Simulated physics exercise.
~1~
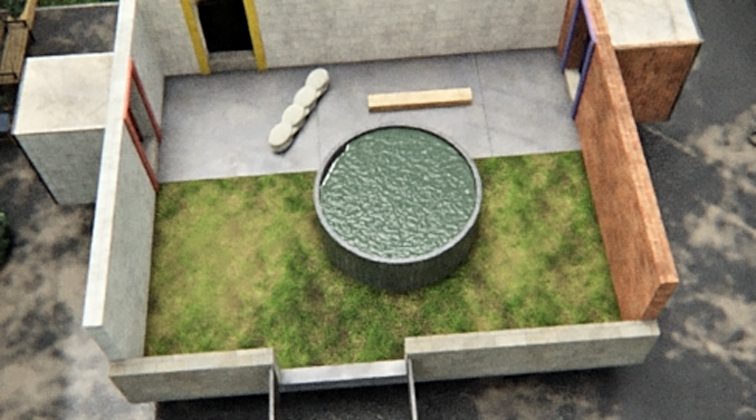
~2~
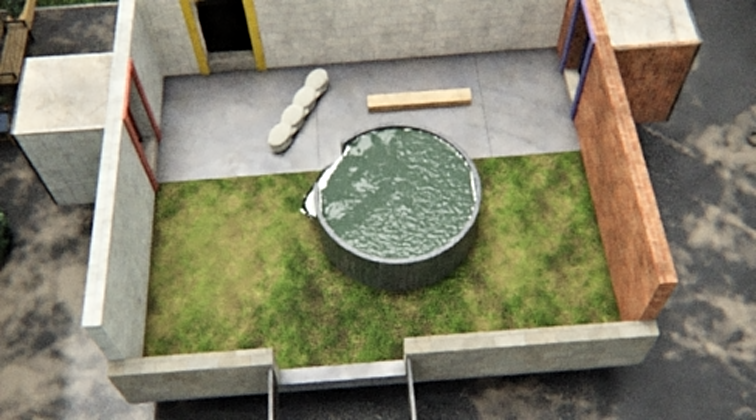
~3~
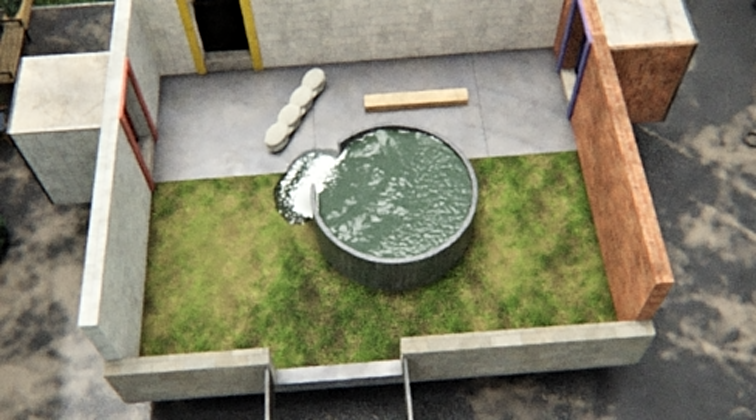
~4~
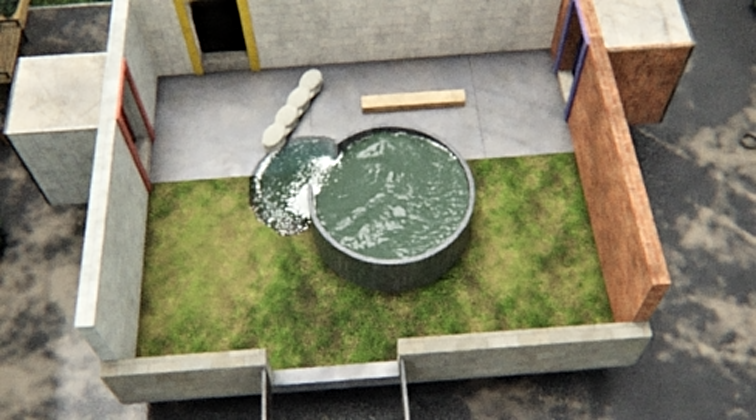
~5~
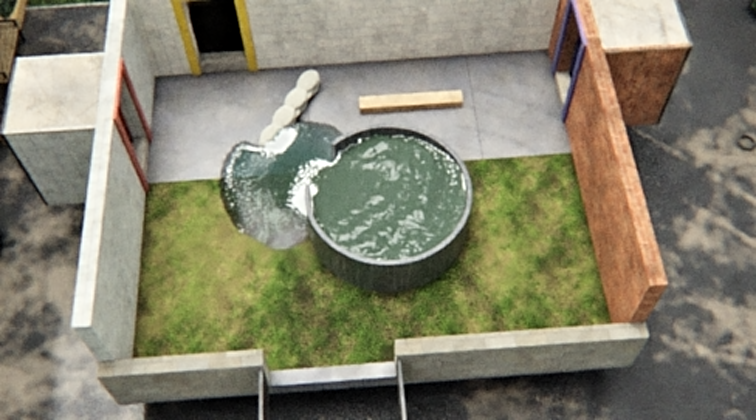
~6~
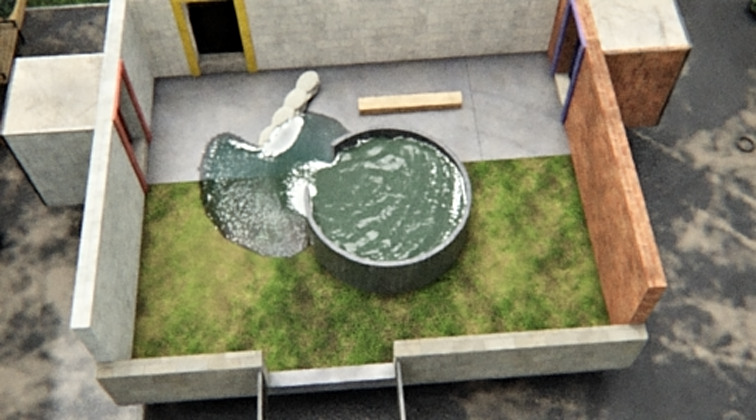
To begin with, a round pool of green water sits still in a walled garden, half grass and half paving. Water then bursts from its left side and fans out leftward across the grass and paving, reaching the pale stacked sandbags and spreading around them in a widening, glinting sheet.
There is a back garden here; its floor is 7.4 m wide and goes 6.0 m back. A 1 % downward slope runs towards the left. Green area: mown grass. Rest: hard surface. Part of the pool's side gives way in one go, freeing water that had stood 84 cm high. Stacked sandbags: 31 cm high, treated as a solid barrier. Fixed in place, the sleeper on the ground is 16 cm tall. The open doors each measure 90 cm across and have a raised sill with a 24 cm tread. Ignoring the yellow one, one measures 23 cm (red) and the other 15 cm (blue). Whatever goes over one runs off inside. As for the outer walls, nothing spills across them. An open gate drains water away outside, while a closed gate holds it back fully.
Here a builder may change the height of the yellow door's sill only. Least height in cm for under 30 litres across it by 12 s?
Roughly 11 cm.
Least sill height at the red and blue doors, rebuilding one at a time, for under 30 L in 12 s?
About 30 cm at red and 9.5 cm at blue.
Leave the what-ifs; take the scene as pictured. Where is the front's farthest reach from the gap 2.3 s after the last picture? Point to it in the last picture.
At about (548, 52).
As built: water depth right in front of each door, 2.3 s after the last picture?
Red 29, blue 0, yellow 14 cm.
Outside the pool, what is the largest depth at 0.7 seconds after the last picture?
48 cm.
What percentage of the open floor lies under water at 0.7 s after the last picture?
Wet: Close to 25 %.
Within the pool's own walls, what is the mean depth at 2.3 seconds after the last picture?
Around 45 cm deep on average.
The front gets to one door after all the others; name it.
Answer: Blue.
Then, 0.7 s after the last picture water covers 25 % of the floor, deepest (48 cm) near (282, 148); it has not reached the yellow door.
Then, 2.3 s after the last picture water covers 50 % of the floor, deepest (36 cm) near (154, 86); 14 cm at the yellow door, 0 litres in over its 27 cm sill.
Then, 11.3 s after the last picture water covers 95 % of the floor, deepest (16 cm) near (154, 86); 9 cm at the yellow door, 0 litres in over its 27 cm sill.
At the yellow door as built, the water peaked near 15 cm, 6.9 s after the last picture.
With a sill of 9.5 cm, 50 litres would have come in within the 12 s; with 13 cm, 13 litres. So under 30 litres takes about 11 cm.
